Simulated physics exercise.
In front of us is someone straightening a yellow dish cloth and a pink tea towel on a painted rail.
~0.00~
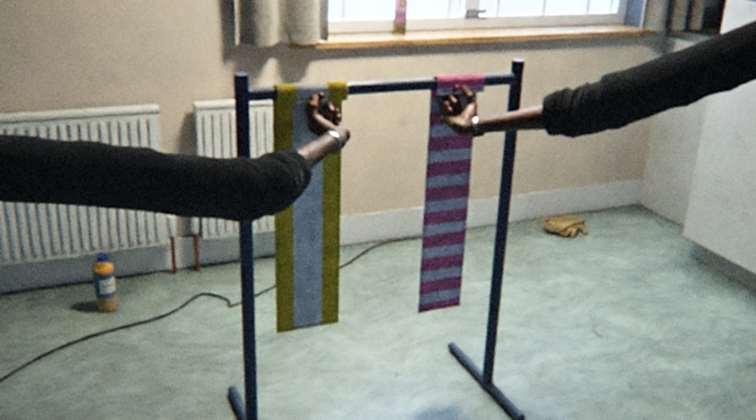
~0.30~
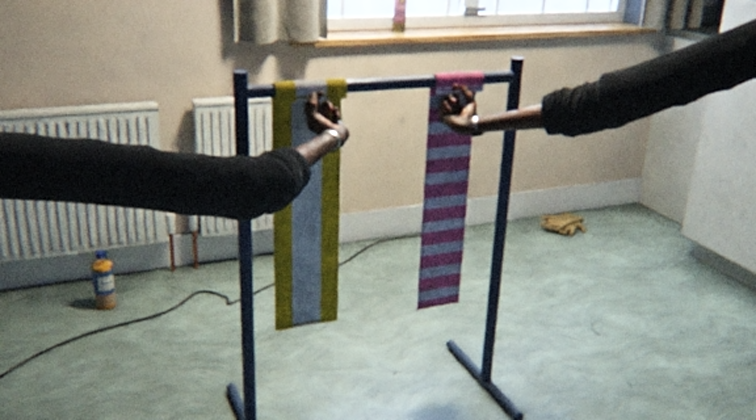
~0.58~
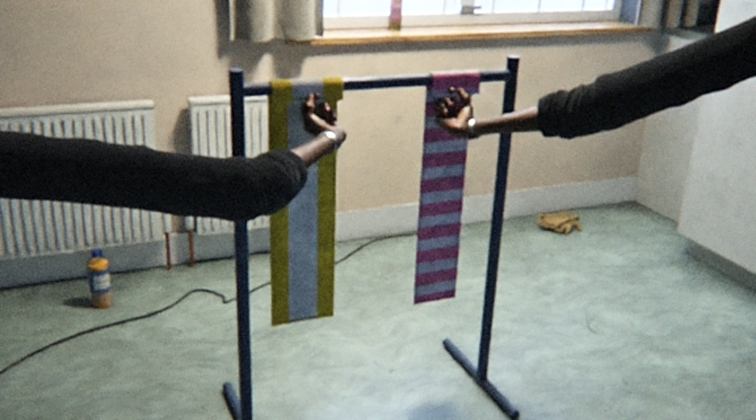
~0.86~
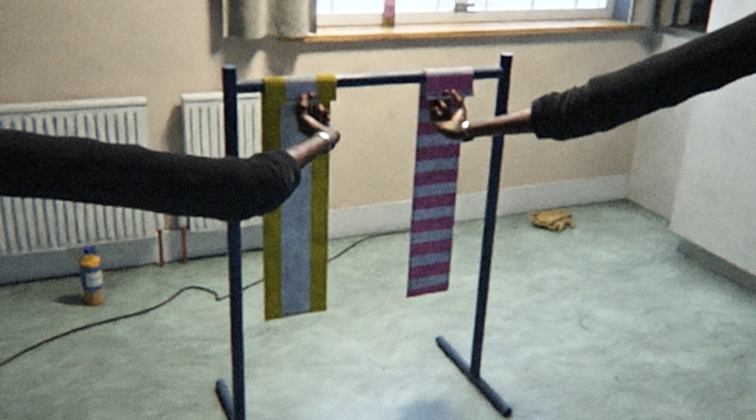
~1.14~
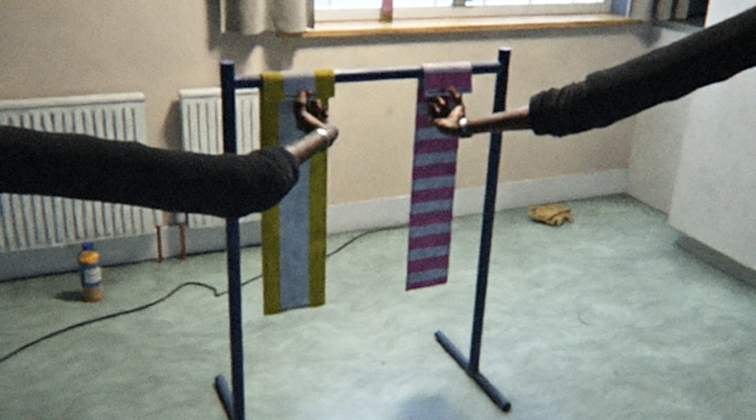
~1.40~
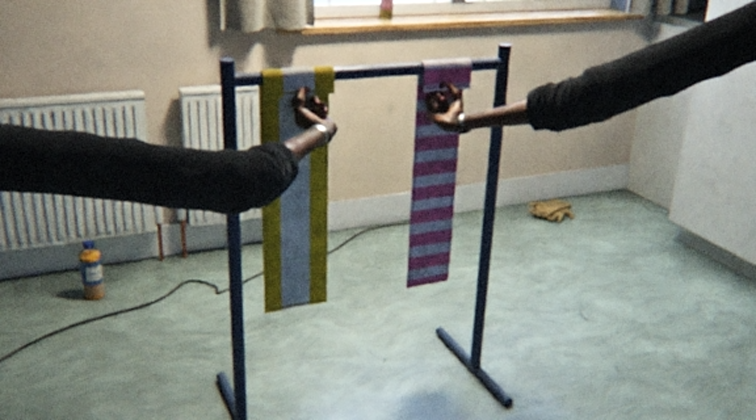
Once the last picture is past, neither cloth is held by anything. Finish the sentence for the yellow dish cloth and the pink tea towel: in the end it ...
Yellow dish cloth - ends up off. Pink tea towel - ends up off.
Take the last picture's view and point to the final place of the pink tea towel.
It ends up close to (420, 377) in the last picture.
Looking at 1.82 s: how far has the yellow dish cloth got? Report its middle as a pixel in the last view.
About (296, 306).
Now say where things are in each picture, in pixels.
The first picture shows dish cloth front hem (330, 96), back hem (324, 321); tea towel front hem (449, 89), back hem (429, 308).
The second picture shows dish cloth front hem (330, 94); tea towel front hem (448, 89).
The third picture shows dish cloth front hem (326, 96); tea towel front hem (445, 92).
The fourth picture shows dish cloth front hem (320, 97); tea towel front hem (439, 94).
The fifth picture shows dish cloth front hem (318, 94); tea towel front hem (437, 91).
The sixth picture shows dish cloth front hem (317, 90), back hem (312, 301), front far shorter than the back; tea towel front hem (435, 87), back hem (417, 283), front far shorter than the back.
After 1.82 s, dish cloth clear of the rail and dropping near (296, 306); tea towel clear of the rail and dropping near (425, 297).
After 2.08 s, dish cloth in a heap on the floor near (296, 401); tea towel in a heap on the floor near (420, 377).
In the end, dish cloth in a heap on the floor near (296, 403); tea towel in a heap on the floor near (420, 377). The yellow dish cloth slides off and the pink tea towel slips to the floor.
